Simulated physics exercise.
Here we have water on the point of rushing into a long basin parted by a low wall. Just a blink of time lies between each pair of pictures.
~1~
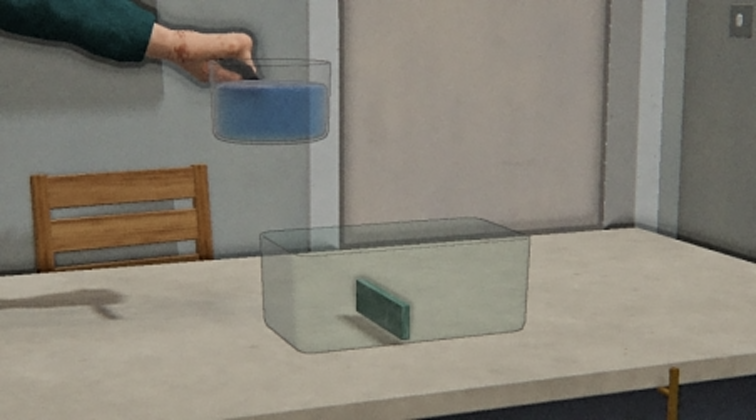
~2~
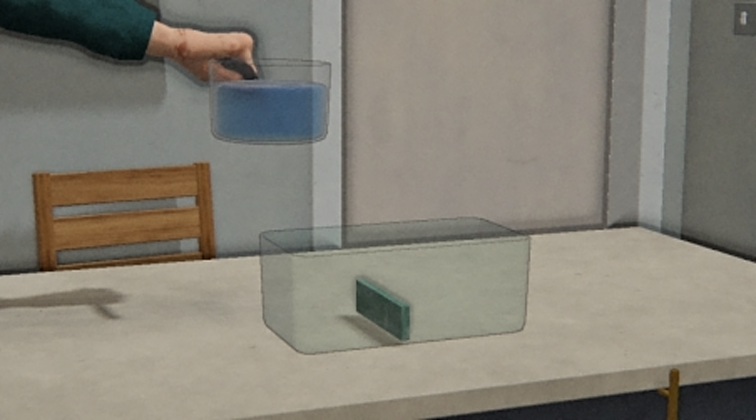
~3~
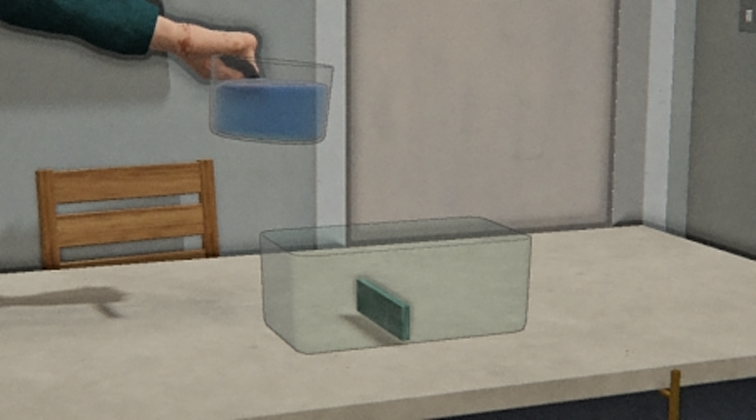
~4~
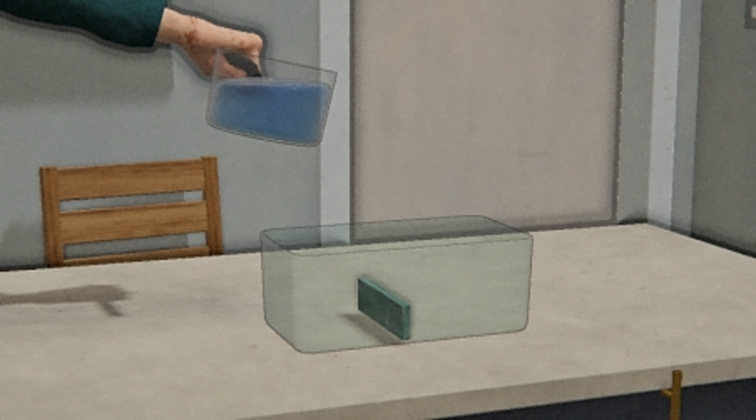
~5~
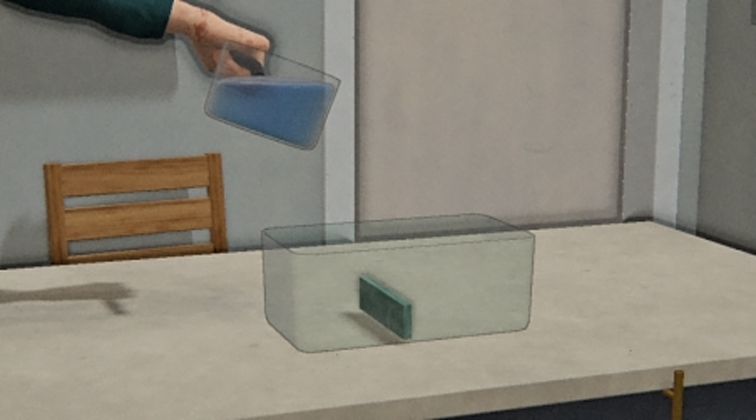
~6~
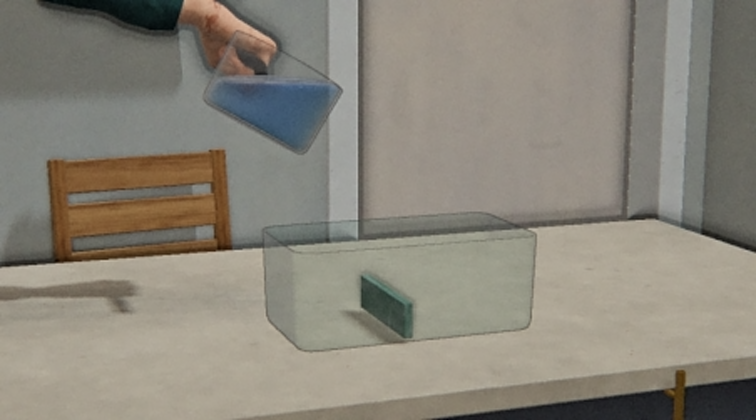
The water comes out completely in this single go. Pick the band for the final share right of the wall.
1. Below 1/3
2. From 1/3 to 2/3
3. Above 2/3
From 1/3 to 2/3 (2).
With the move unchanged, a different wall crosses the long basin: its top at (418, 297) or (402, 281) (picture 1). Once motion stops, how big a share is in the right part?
Note: Roughly 10 % in case one, 10 % in case two.
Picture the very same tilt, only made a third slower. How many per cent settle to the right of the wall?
60 per cent or thereabouts.
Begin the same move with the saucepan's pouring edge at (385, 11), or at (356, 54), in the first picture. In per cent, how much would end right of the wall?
Try one: 85 %; try two: 90 %.
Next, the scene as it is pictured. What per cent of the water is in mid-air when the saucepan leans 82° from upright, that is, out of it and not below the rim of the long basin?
Share out of both vessels: Approx. 35 %.
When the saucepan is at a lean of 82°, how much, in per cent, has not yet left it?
Roughly 50 in a hundred.
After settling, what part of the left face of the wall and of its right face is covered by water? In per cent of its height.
Roughly 40 left of the wall, roughly 50 right of it.
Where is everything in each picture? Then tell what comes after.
In the first picture, it leans 0°; its right rim is at (326, 63); the water meets the walls at (213, 86) and (323, 84); the long basin's rim runs from (276, 246) to (505, 229); the wall's top is at (382, 293).
In the second picture, it leans 1°; its right rim is at (327, 64); the water meets the walls at (213, 86) and (322, 84).
In the third picture, it leans 5°; its right rim is at (329, 68); the water meets the walls at (214, 85) and (324, 83).
In the fourth picture, it leans 12°; its right rim is at (332, 73); the water meets the walls at (214, 84) and (326, 84).
In the fifth picture, it leans 20°; its right rim is at (336, 82); the water meets the walls at (214, 83) and (331, 83).
In the sixth picture, it leans 31°; its right rim is at (338, 92); the water meets the walls at (211, 82) and (337, 84).
A moment on, the saucepan is tipped on its side and 52 per cent is still to pour, 3 is left of the wall and 7 right of it.
Next, the saucepan is tipped on its side and 17 per cent is still to pour, 16 is left of the wall and 51 right of it.
Then the saucepan is tipped on its side and 5 per cent is still to pour, 31 is left of the wall and 58 right of it.
Later the saucepan is tipped on its side and 2 per cent is still to pour, 38 is left of the wall and 58 right of it.
Finally, 40 per cent lies left of the wall, 58 right of it and 1 outside.
